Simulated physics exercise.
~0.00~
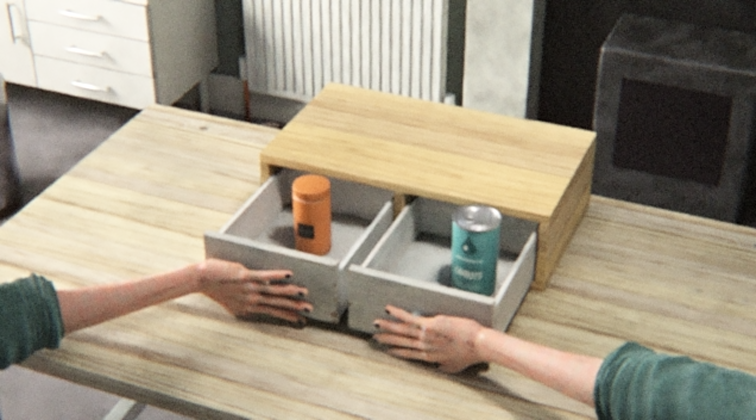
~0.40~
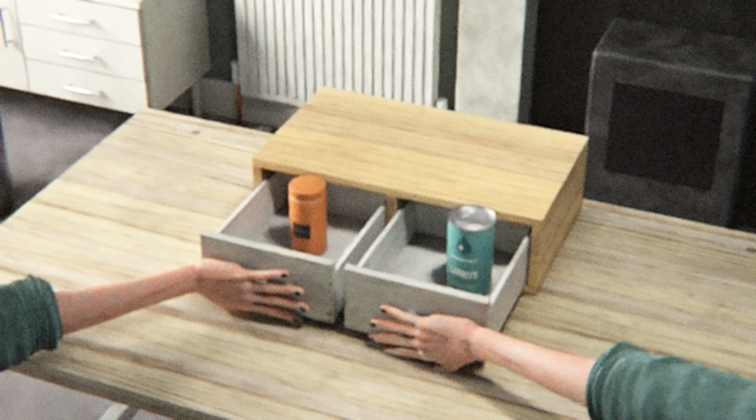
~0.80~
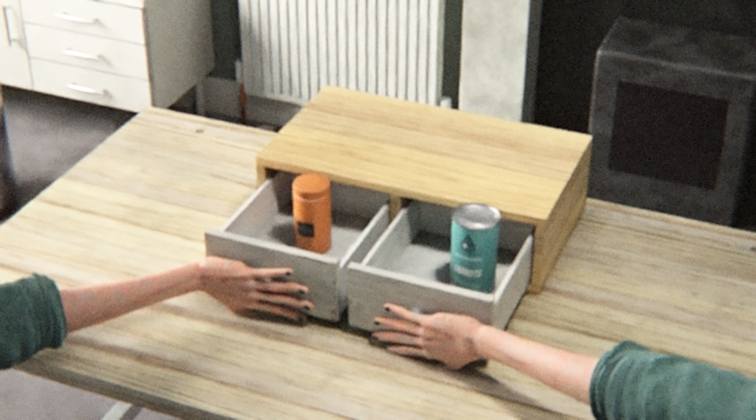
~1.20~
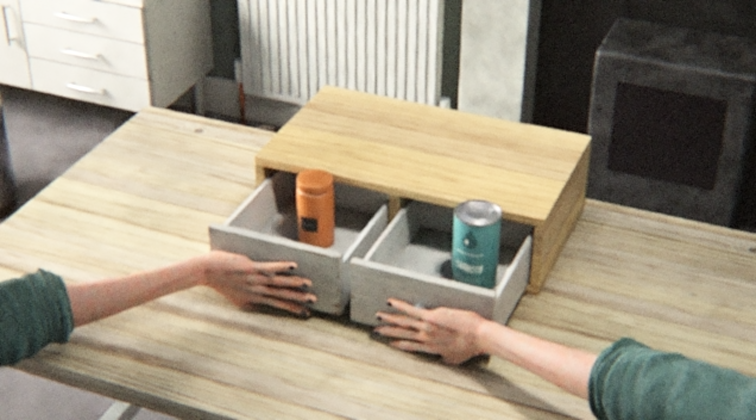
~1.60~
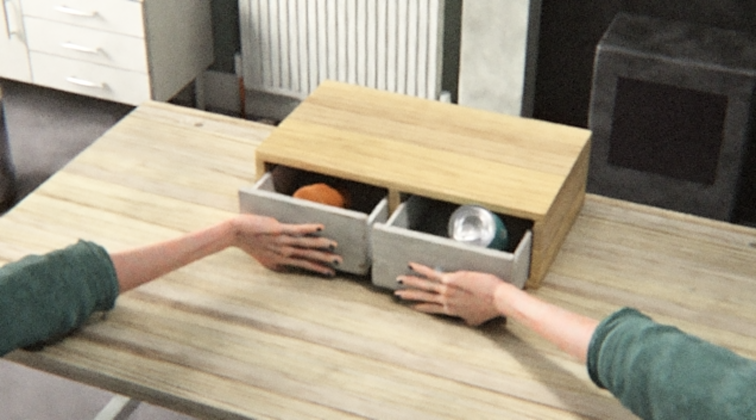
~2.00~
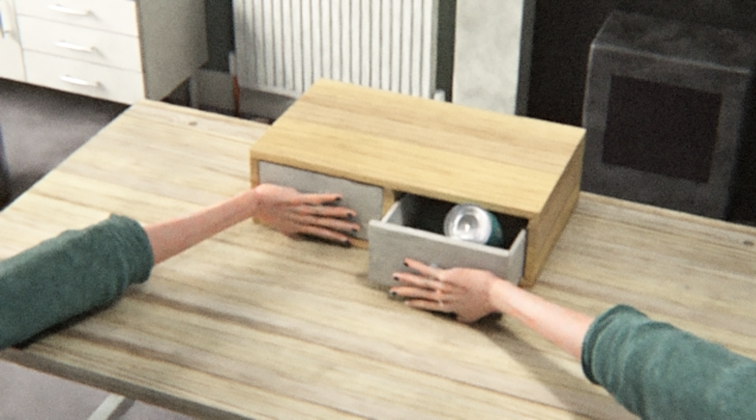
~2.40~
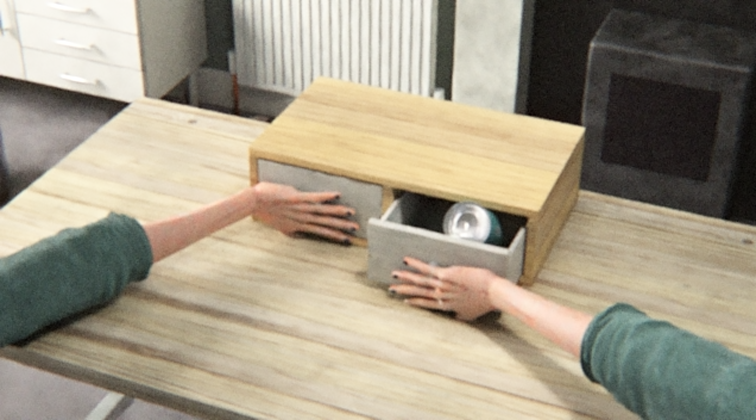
On a pale wooden table in a room with a white radiator behind, a low wooden chest stands with two grey drawers open, an upright orange jar in the left one and an upright turquoise can in the right. A hand in a green sleeve rests on each drawer front. The hands push both drawers inward together, and the orange jar tips onto its side while the turquoise can leans. The left drawer continues in until it is shut, hiding the jar. The right drawer stops partway and stays ajar, the leaning can still showing, with both hands resting against the fronts.
